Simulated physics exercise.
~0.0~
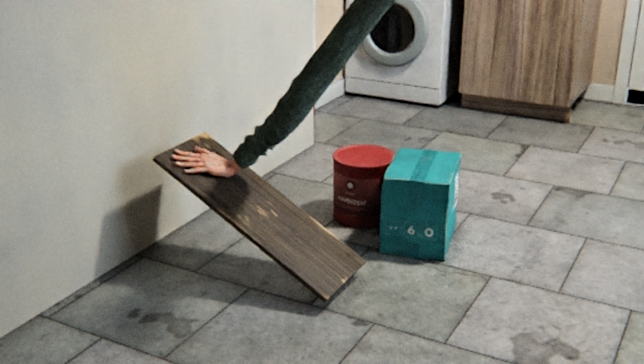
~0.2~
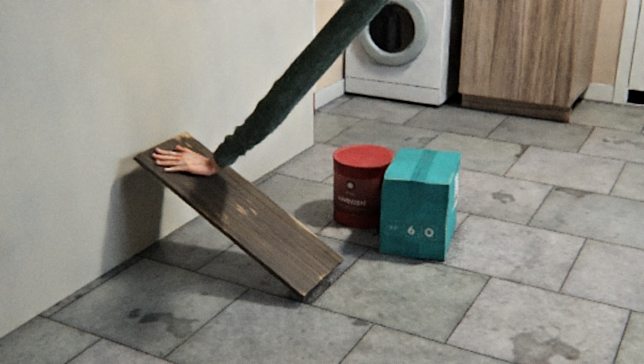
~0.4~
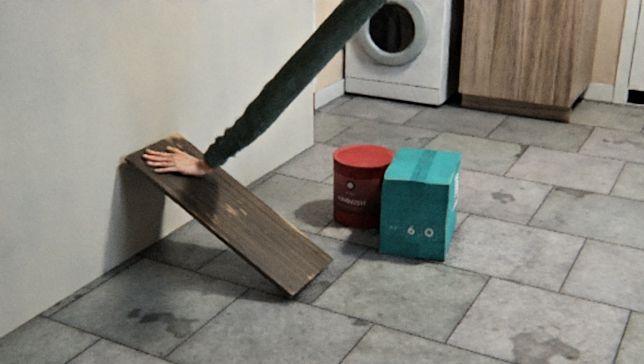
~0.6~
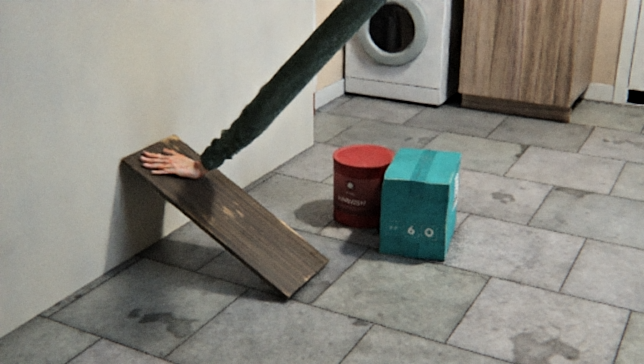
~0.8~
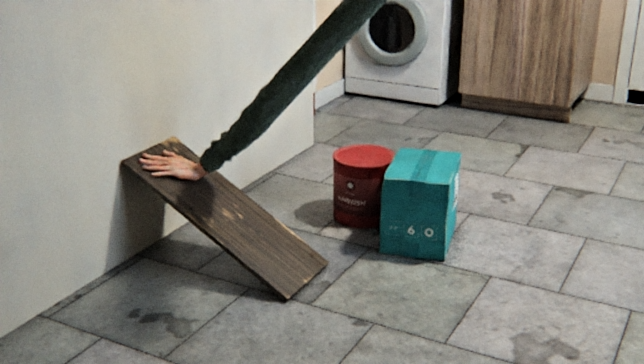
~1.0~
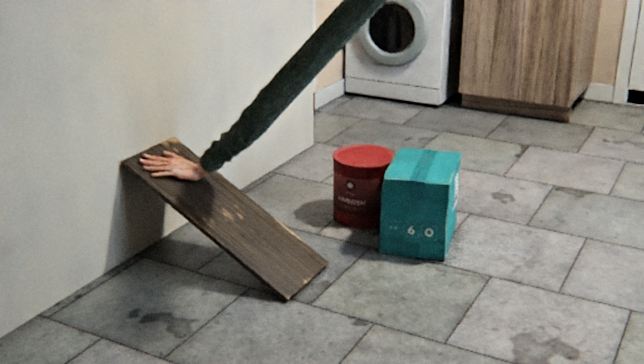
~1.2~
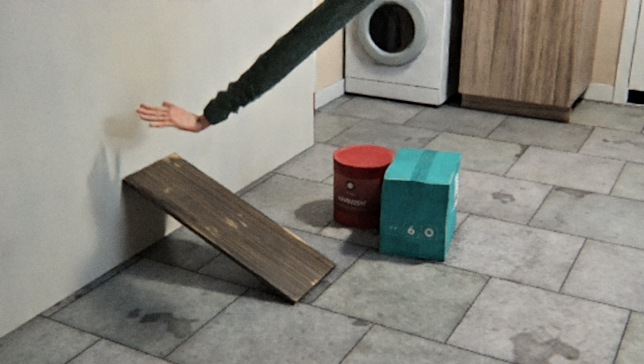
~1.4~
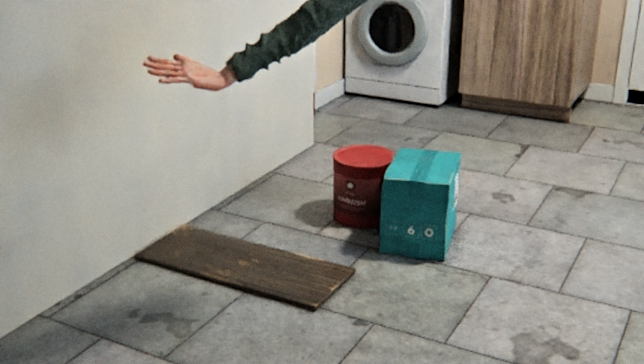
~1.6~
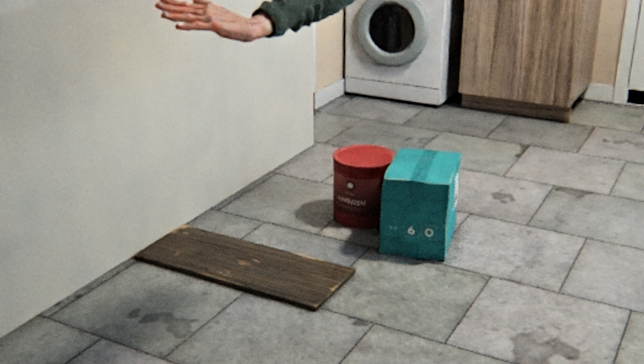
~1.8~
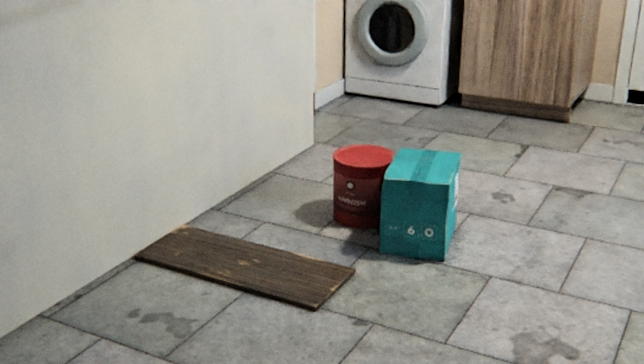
A dark wooden board, leaned on the wall and released by a hand, slides down flat.
